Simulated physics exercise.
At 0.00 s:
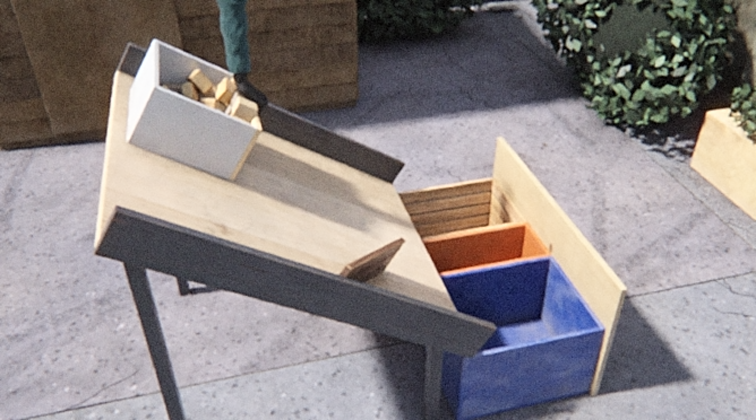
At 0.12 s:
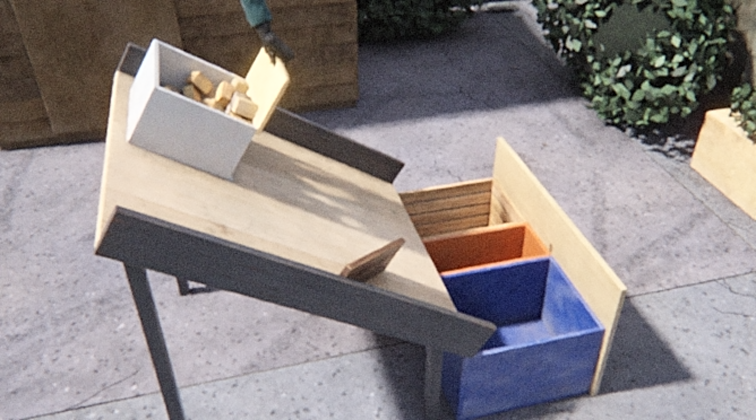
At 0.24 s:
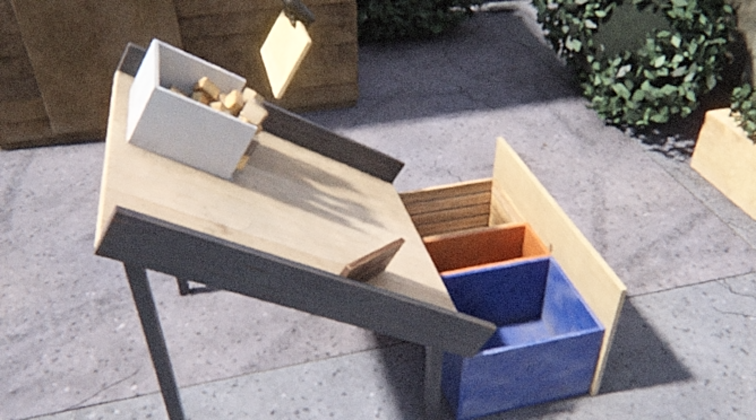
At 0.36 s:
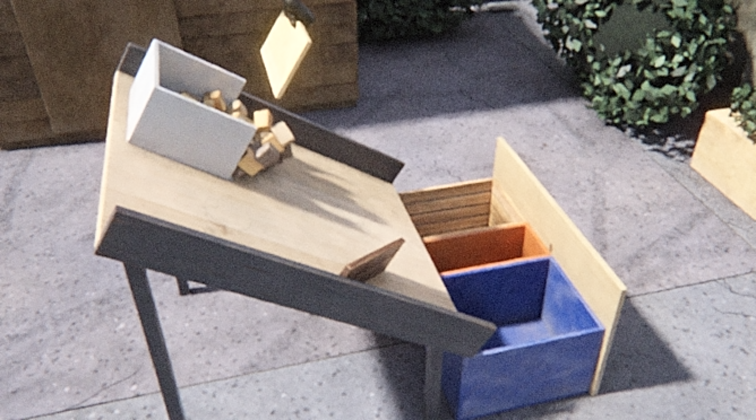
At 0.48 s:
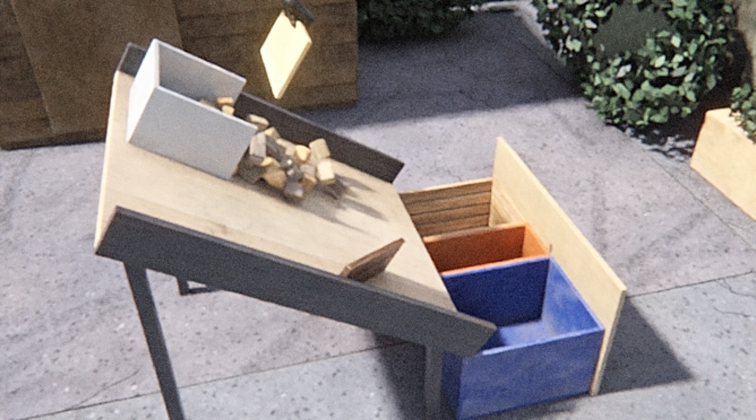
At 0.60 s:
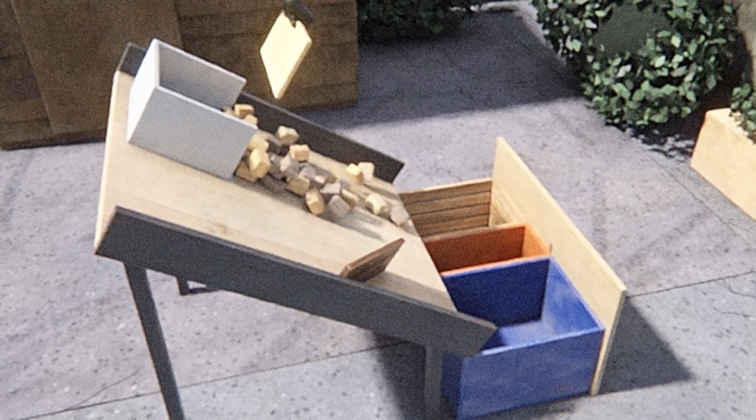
A teal arm reaches in at the top of a paved yard with shrubs, seen from above by a still camera. Below it, a white box of wooden blocks sits high on a sloping, dark-railed table, with wooden, orange and blue compartments at the lower right. The arm lifts a pale panel off the box and holds it up, and the blocks tumble out and spread down the board.
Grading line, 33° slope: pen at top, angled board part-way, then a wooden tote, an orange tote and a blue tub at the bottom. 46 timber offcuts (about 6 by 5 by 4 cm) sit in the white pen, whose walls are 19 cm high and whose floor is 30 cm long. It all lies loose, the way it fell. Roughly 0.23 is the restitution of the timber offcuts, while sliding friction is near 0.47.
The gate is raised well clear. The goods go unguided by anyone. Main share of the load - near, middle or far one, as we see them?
Farthest.
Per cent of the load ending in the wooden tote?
That comes to around 65 per cent.
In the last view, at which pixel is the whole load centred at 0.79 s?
Somewhere near (320, 183) in the last picture's pixels.
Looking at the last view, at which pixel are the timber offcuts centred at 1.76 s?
Estimated centre in the last picture: (479, 267).
After 0.79 s, 2 still in the white pen, 3 in the wooden tote, 39 on the slope and 2 in the air.
After 1.02 s, 10 in the wooden tote, 5 in the orange tote, 27 on the slope and 4 in the air.
After 1.34 s, 24 in the wooden tote, 10 in the orange tote, 7 on the slope and 5 in the air.
Outcome (at 1.76 s), 31 in the wooden tote and 15 in the orange tote.
